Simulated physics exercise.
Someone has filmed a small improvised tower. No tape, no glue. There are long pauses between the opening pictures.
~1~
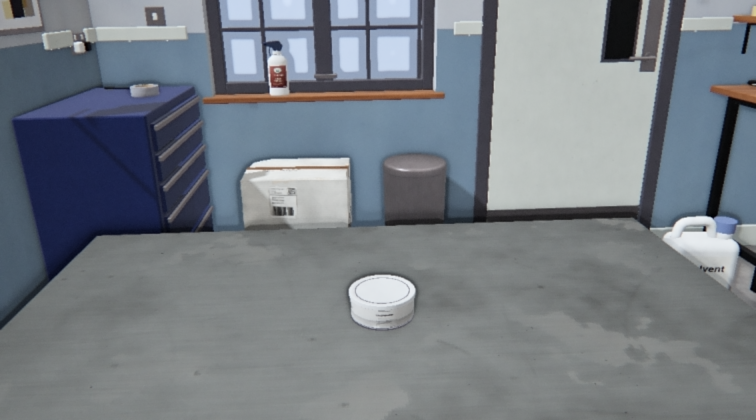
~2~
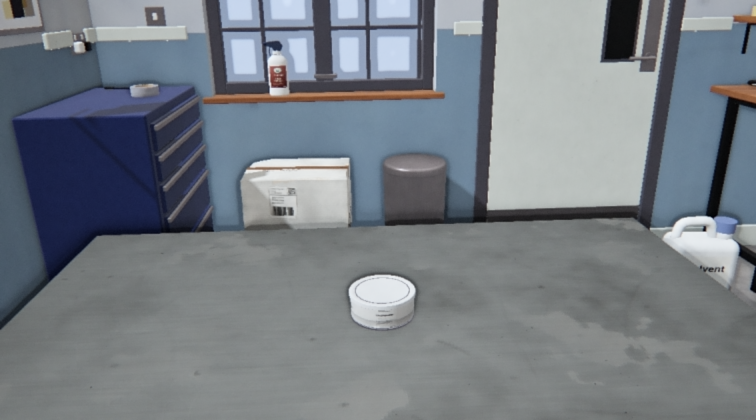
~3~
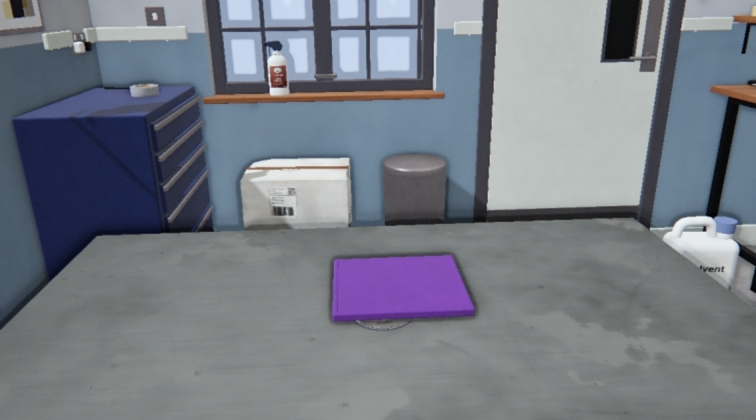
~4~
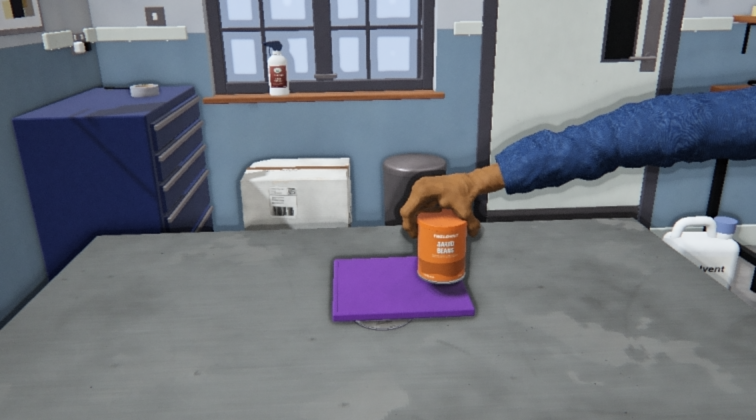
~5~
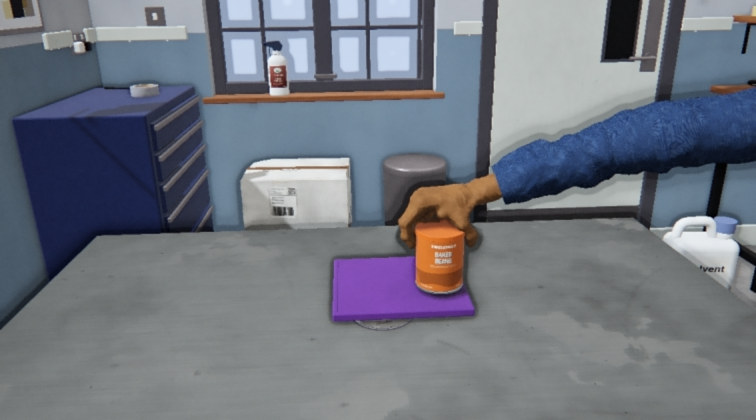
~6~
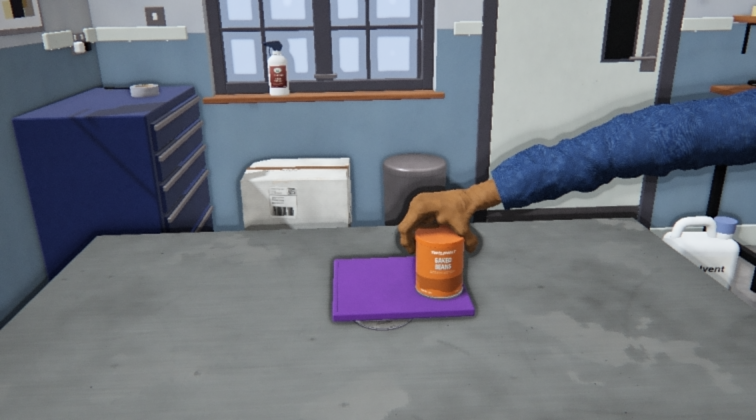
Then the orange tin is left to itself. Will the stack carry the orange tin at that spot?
Here the stack gives way.
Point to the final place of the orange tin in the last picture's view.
Around (512, 308).
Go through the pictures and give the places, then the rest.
In the first picture, the last thing is not in view yet; white tub (382, 302).
In the second picture, the last thing is not in view yet; white tub (382, 302).
In the third picture, the last thing is not in view yet.
In the fourth picture, coming down; orange tin (442, 246).
In the fifth picture, coming down; orange tin (440, 256).
In the sixth picture, set down, still held; orange tin (439, 262).
Then, 0.30 s after the last picture, orange tin now fallen; purple lid tipped 30° from how it was.
Then, 0.50 s after the last picture, purple lid tipped 20° from how it was.
Then, 0.60 s after the last picture, things are still on the move.
Then, 1.50 s after the last picture, nothing new.
At rest, fallen, orange tin; the other 2 in place. Seen from the same camera at the end, orange tin near (512, 308). The stack loses its balance.
